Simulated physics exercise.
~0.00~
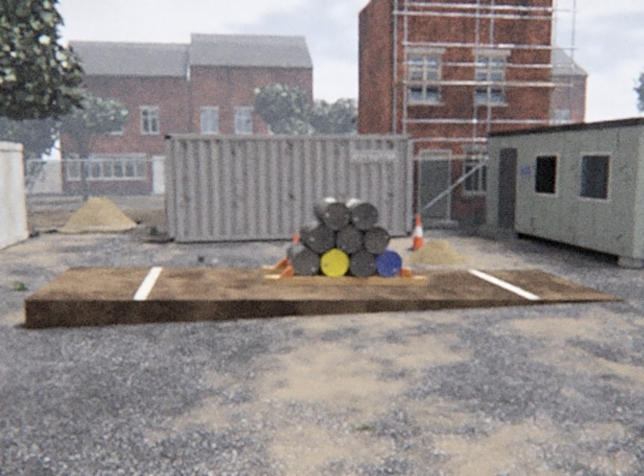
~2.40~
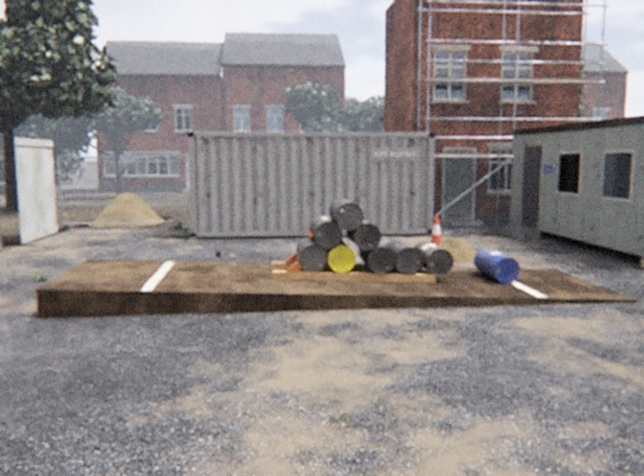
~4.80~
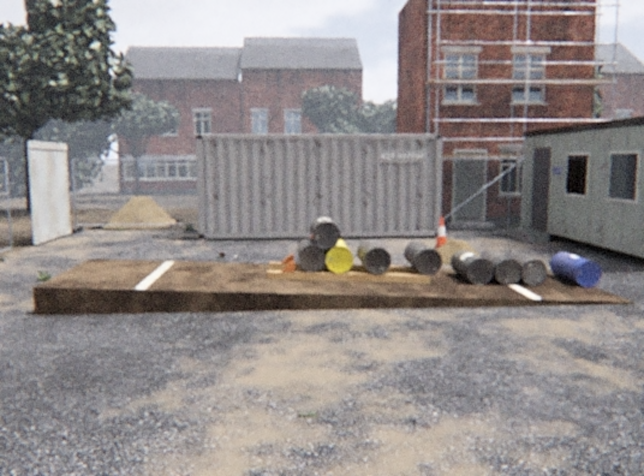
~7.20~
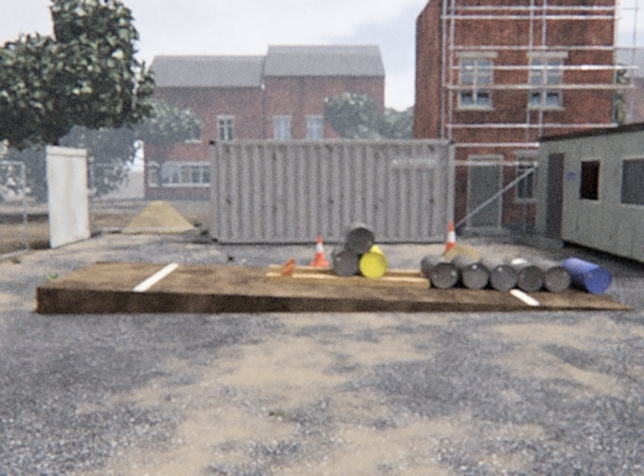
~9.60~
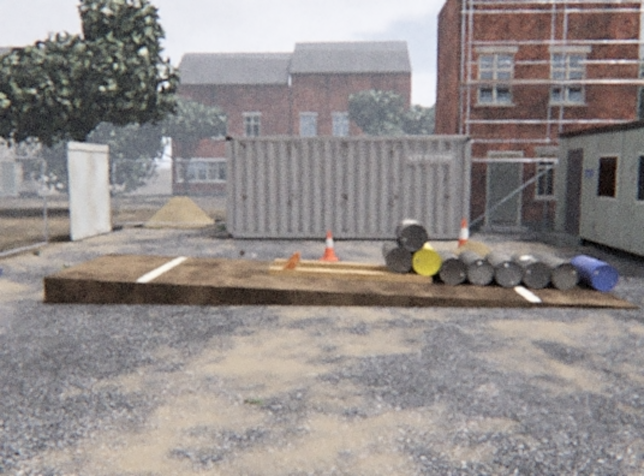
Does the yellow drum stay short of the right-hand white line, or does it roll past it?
The yellow drum stays short of the line, coming to rest behind the row of dark drums. The blue one does get beyond it.
